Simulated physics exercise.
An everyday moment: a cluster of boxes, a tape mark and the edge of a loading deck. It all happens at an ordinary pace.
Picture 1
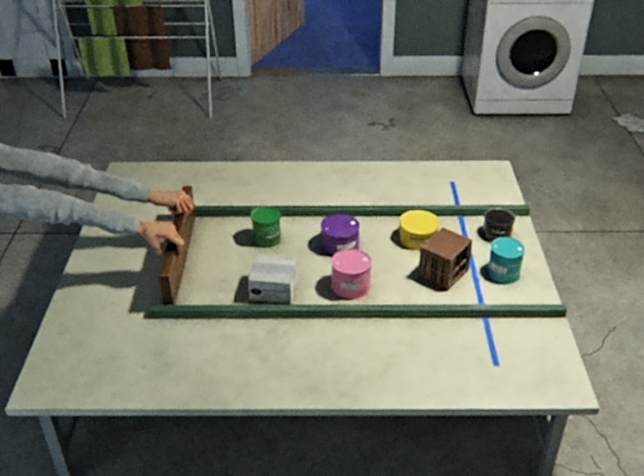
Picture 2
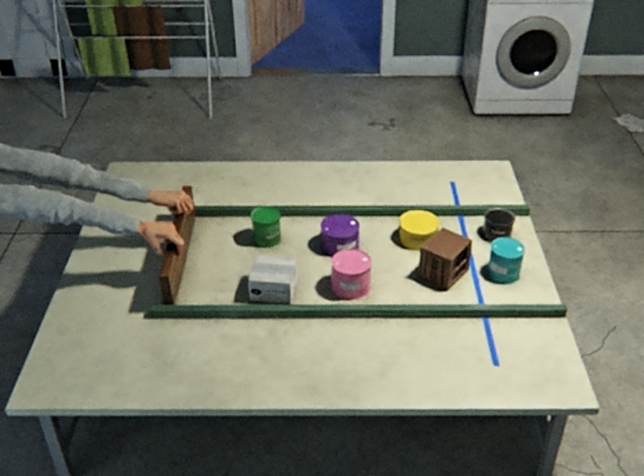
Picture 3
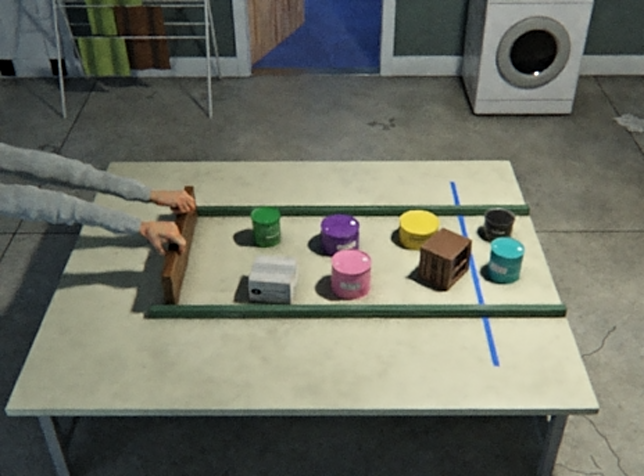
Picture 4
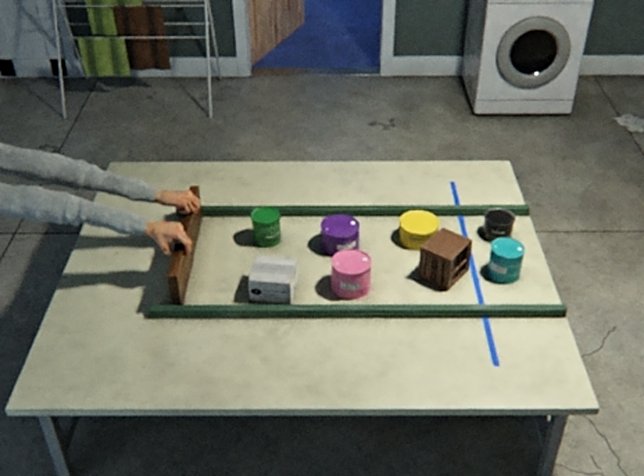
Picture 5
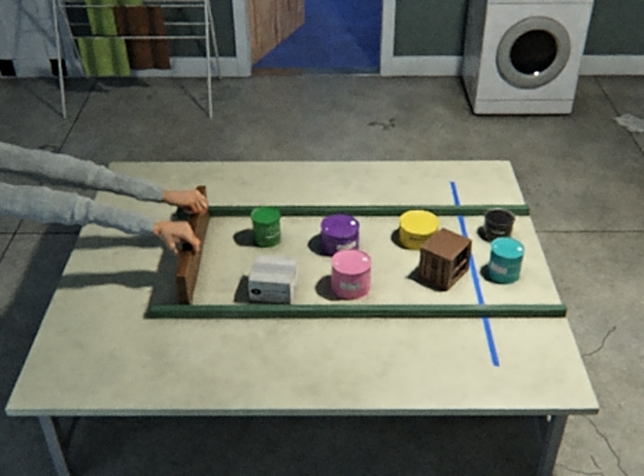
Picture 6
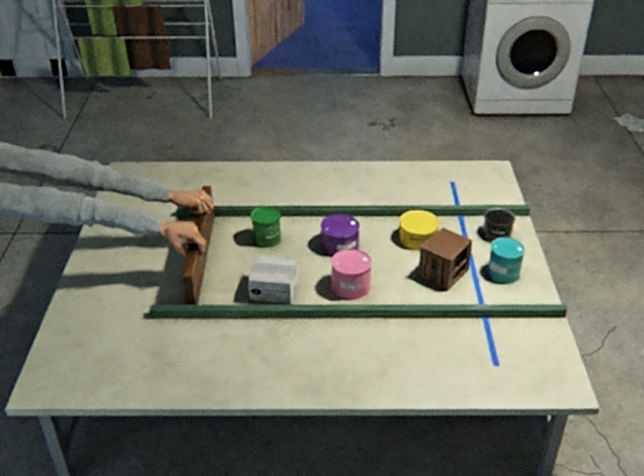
Two hands slide a brown plank slightly right toward paint cans and boxes, which stay still.
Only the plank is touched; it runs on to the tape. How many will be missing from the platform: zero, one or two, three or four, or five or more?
Outcome: The number that fall off is one or two.
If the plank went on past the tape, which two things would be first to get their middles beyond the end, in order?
Earliest first: The turquoise canister, the black pail.
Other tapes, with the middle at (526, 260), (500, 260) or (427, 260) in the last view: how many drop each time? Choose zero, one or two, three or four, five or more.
In that order: Five or over; 5 or more; no fall at all.
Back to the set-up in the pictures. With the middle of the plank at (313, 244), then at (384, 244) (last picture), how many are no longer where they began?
The counts are 4 and 6.
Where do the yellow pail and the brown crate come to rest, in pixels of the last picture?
About (515, 231), and the other about (533, 253).
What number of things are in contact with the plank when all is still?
3 of them.
Soon after, none off yet; black pail at rest near (498, 226); turquoise canister at rest near (506, 261); brown crate at rest near (445, 259).
By the end, the number that fall off is one or two; fallen, turquoise canister and black pail.
